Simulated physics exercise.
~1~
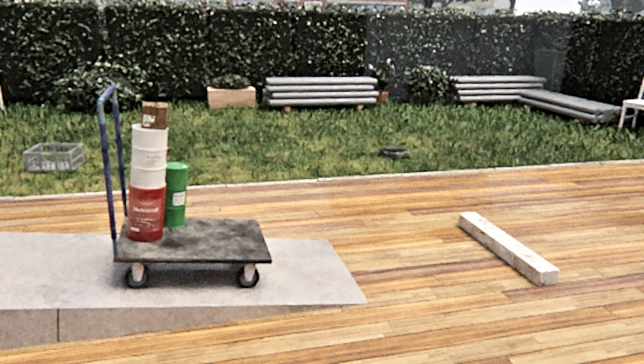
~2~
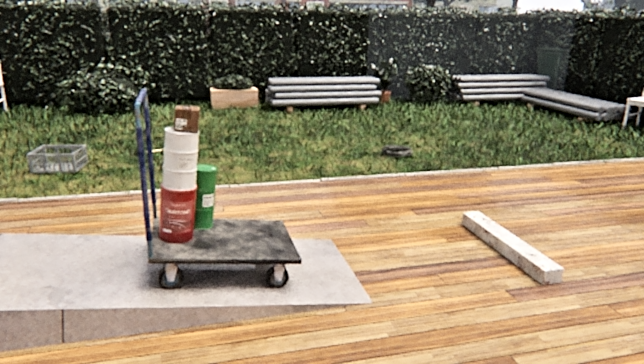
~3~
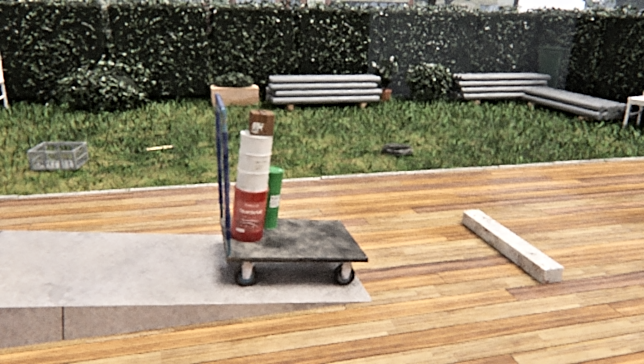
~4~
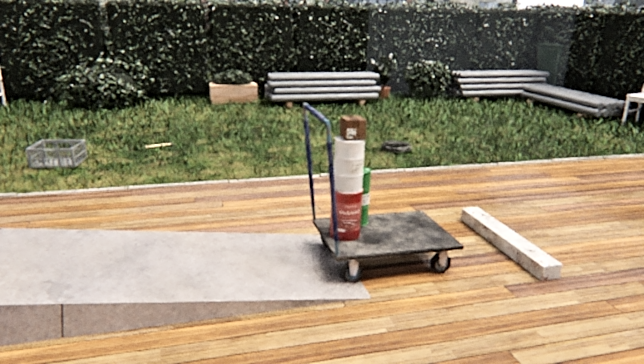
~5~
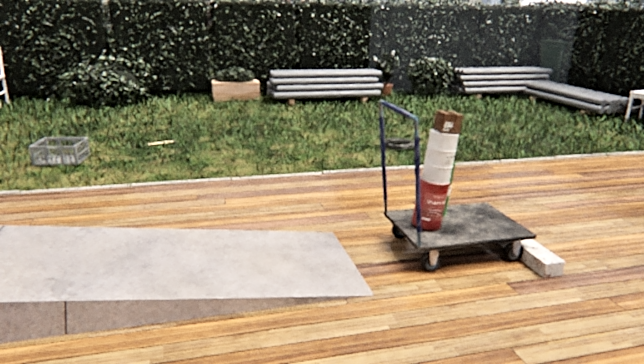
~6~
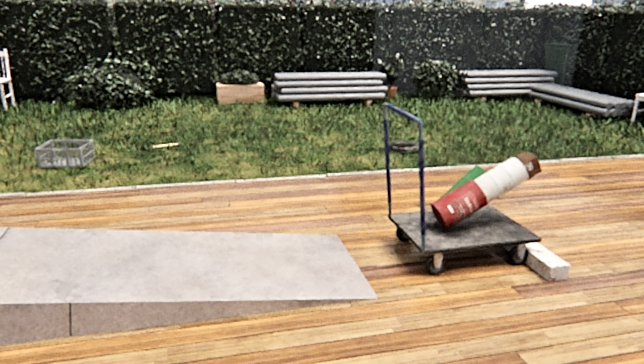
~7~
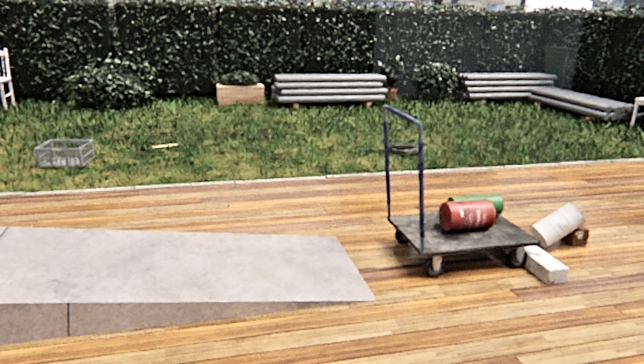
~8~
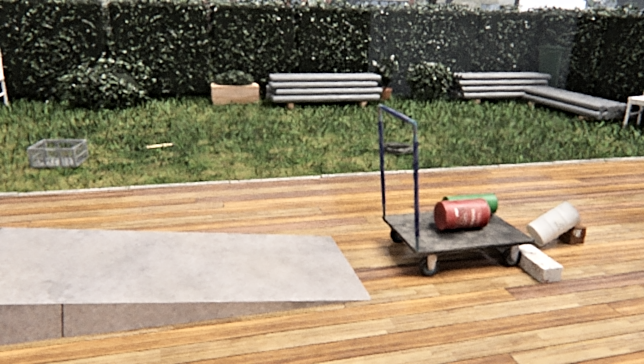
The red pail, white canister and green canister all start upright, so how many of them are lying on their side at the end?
Three of them are on their side at the end. The red pail and green canister lie on the trolley, and the white canister lies off it beyond the kerb.
